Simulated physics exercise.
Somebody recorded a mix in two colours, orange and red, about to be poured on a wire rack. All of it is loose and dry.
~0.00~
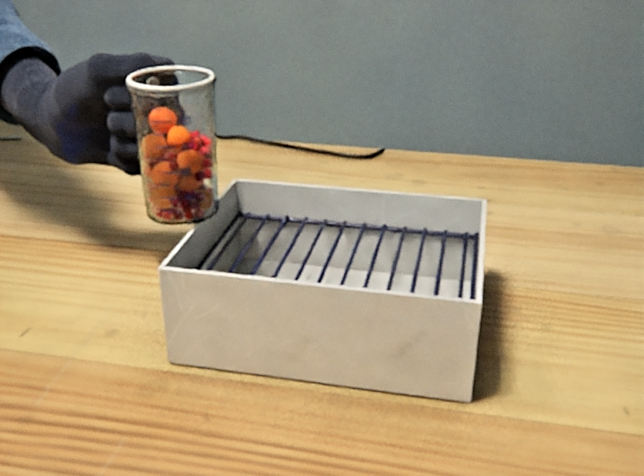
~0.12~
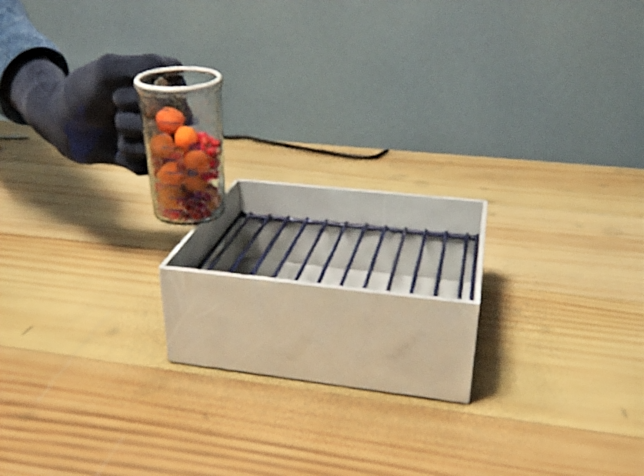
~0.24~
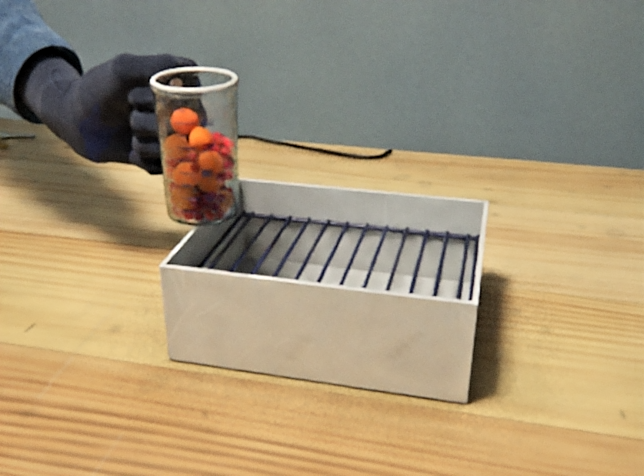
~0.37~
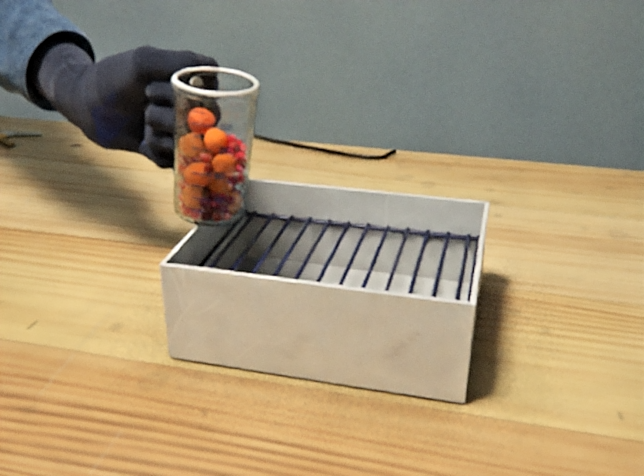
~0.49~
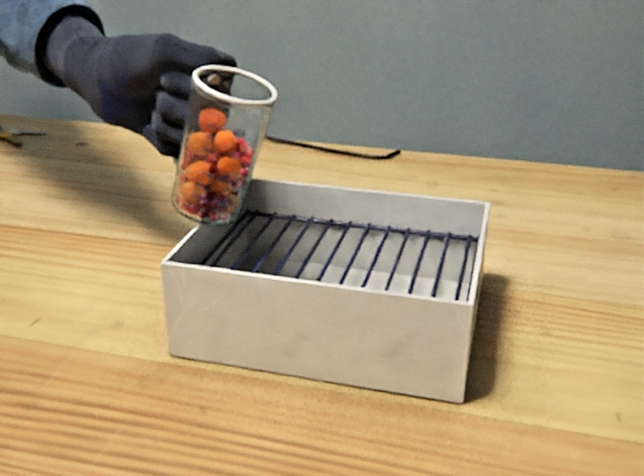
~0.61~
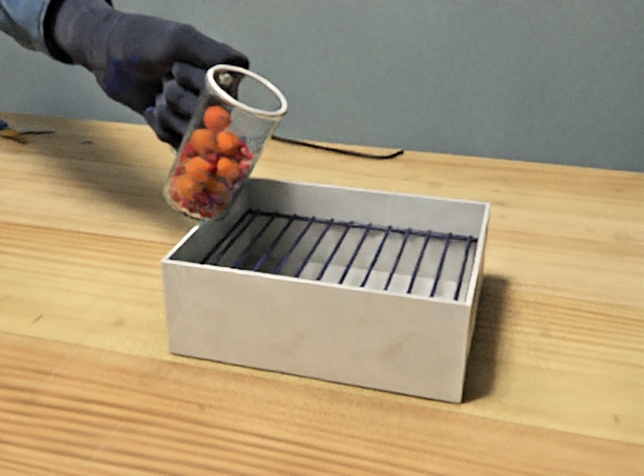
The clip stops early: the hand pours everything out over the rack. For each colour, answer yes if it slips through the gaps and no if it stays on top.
Answers: Orange pieces - no; red pieces - yes.
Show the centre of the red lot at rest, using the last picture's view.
Near (292, 297).
After 0.98 s, orange ones, all in the cup; red ones, all in the cup.
After 1.38 s, orange ones, all in the cup; red ones, all in the cup.
After 1.85 s, orange ones, about a third in the cup, about two thirds on or over the wires; red ones, about half in the cup, about a third on or over the wires, about a quarter under the rack.
By the end (3.0 s), orange ones, all on the wires, none under the rack; red ones, a stray few on the wires, nearly all under the rack.
